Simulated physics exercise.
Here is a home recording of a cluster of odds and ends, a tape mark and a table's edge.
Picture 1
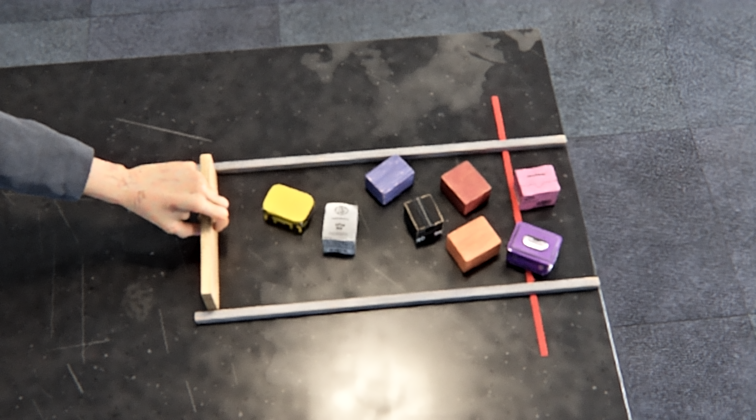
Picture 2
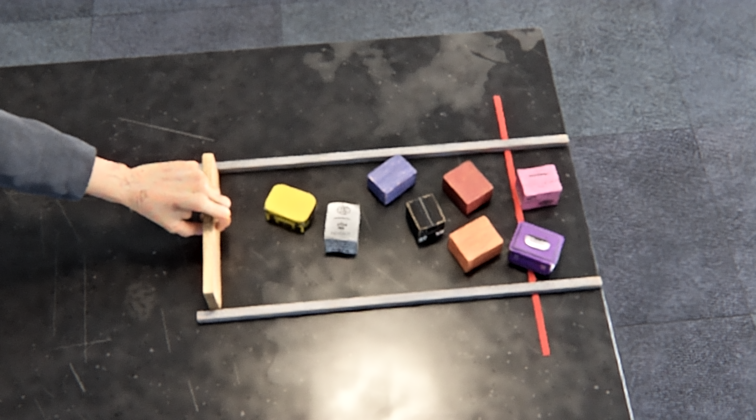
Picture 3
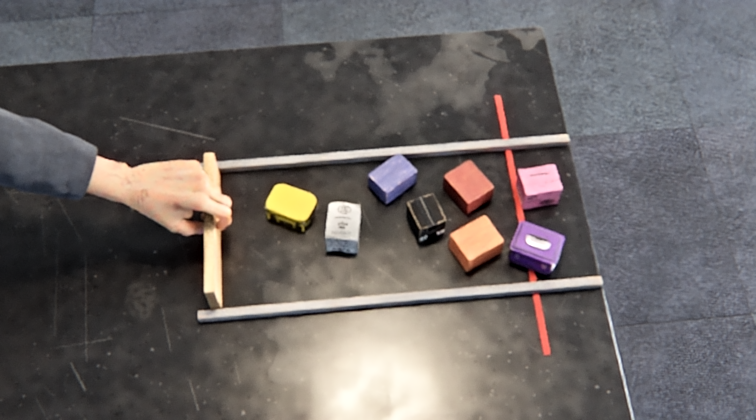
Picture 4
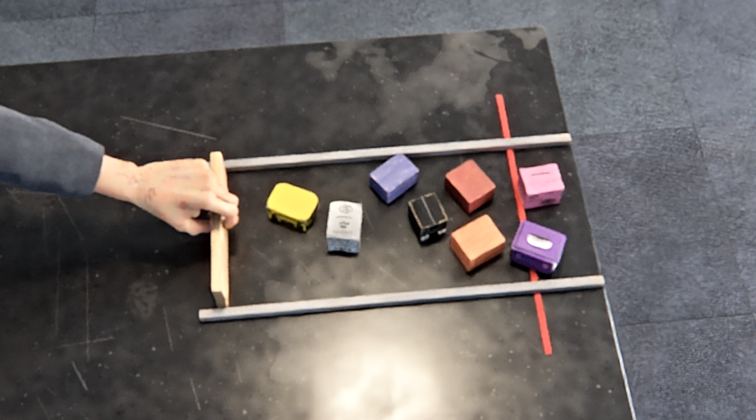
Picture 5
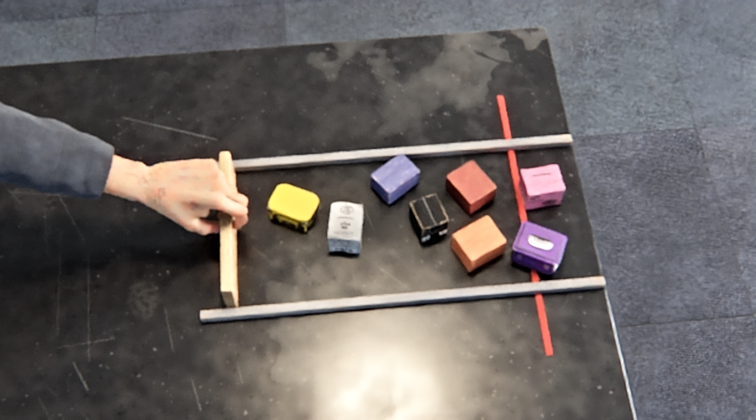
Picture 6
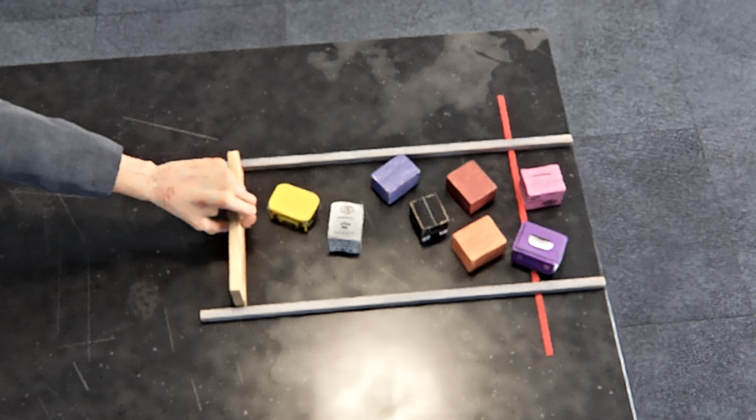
A hand sliding a wooden board slightly right between two rails, while the scattered colourful blocks near a red line stay put.
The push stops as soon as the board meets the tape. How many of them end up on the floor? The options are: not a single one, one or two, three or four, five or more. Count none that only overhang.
Answer: One or two.
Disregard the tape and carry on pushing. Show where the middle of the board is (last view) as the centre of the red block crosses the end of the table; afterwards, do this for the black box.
Middle: Roughly (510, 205); roughly (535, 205).
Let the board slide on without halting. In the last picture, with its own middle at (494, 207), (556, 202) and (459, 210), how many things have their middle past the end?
1, 5 and 0.
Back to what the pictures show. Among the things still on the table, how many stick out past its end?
It totals 3.
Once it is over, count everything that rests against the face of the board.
Counting them up gives 3.
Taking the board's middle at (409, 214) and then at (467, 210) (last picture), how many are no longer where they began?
Moved so far: 5, then 8.
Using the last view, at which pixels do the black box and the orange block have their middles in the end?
Black box: About (580, 201); orange block: About (556, 262).
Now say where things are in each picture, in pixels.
In the first picture, pink box (536, 188); purple case (533, 249); red block (465, 188); board (209, 231); tape (518, 216).
In the second picture, purple case (535, 249); orange block (475, 244).
In the third picture, red block (468, 187); white box (344, 227).
In the fourth picture, pink box (540, 186); board (220, 229).
In the fifth picture, purple case (538, 249); blue block (395, 179).
In the sixth picture, pink box (541, 187); purple case (538, 249); red block (471, 188); board (237, 228); tape (524, 215).
Soon after, none off yet; pink box at rest near (541, 187); purple case at rest near (538, 249); red block at rest near (471, 188).
After that, none off yet; pink box displaced a little near (554, 183); purple case at rest near (542, 250); red block displaced about its own width near (513, 190).
In the end, the number that fall off is one or two; gone, red block and pink box.
